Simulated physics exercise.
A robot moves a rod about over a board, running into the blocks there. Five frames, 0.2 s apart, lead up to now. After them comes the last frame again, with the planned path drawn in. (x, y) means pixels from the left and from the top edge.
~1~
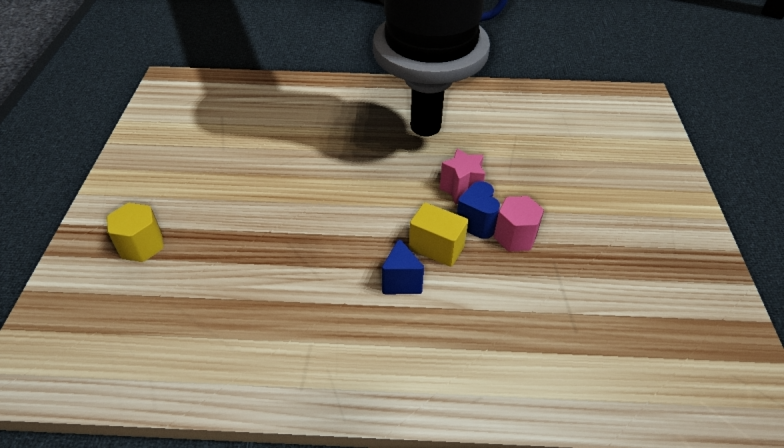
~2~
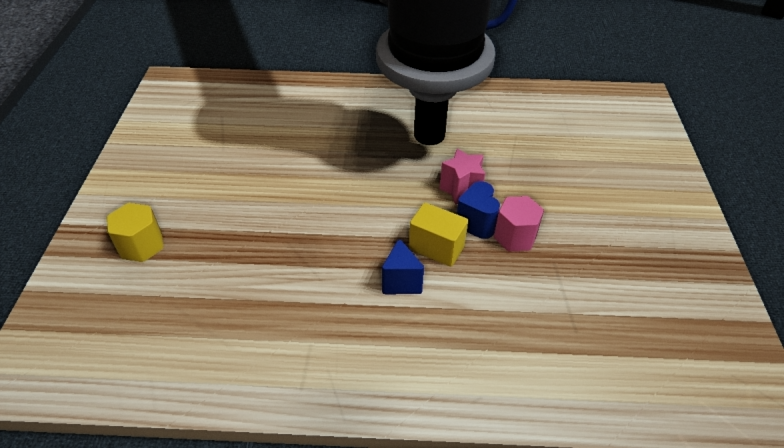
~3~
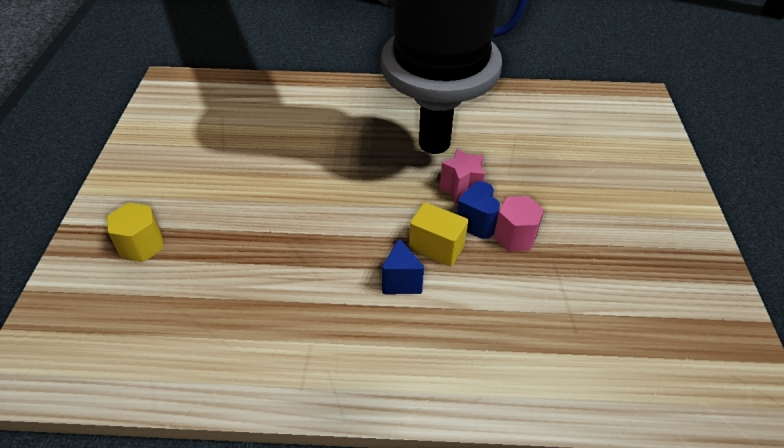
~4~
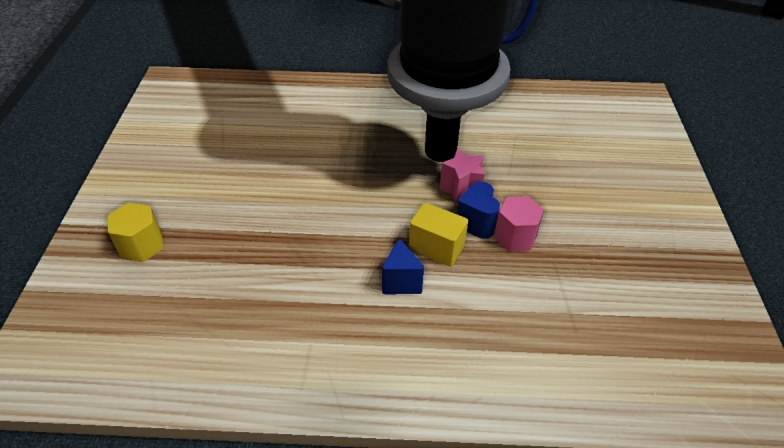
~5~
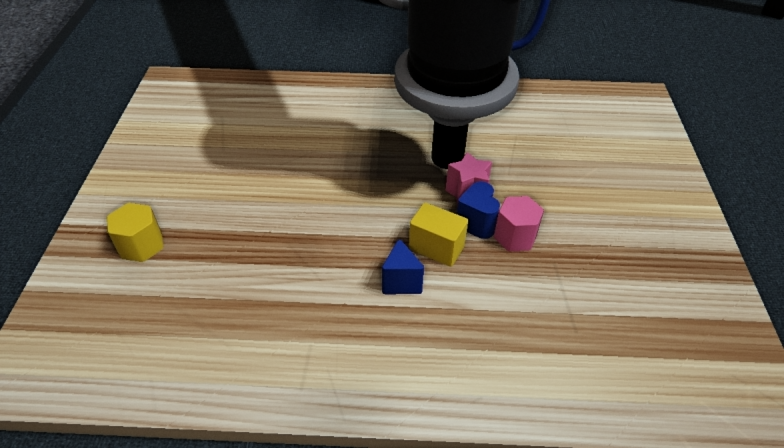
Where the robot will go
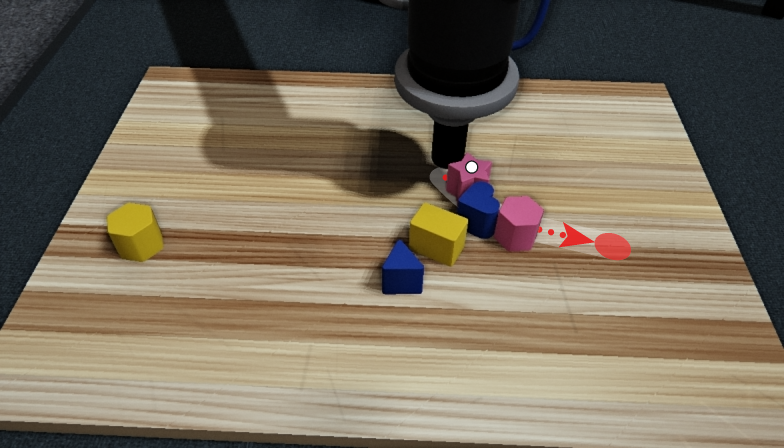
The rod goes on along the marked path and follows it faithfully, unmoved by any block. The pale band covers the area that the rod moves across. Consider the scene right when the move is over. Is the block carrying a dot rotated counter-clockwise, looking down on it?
I believe not.
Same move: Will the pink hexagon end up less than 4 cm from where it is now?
Final answer: No.
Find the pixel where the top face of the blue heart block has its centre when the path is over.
Answer: (507, 238).
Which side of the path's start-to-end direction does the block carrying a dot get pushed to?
Pushed right.
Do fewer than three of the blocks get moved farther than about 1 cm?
Answer: No.
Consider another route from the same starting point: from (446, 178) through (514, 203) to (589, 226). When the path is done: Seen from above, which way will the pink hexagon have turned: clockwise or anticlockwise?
The answer is counter-clockwise.
Path on the board, from (446, 178) over (487, 211) and (547, 231) to (613, 246); the dot is on the pink star-shaped block.
What follows on the original path. One third of the way, rod (491, 194); pink star-shaped block (518, 205); blue heart block (501, 232), turned 60° clockwise; pink hexagon (554, 230), turned 40° anticlockwise.
Two thirds of the way, rod (553, 214); pink star-shaped block (559, 231), turned 50° clockwise; blue heart block (507, 238), turned 90° clockwise; pink hexagon (591, 256), turned 70° anticlockwise.
At the end, rod (620, 229); yellow rectangular block in place; pink star-shaped block (574, 233), turned 80° clockwise; blue heart block (507, 238), turned 90° clockwise; pink hexagon (597, 268), turned 60° anticlockwise.
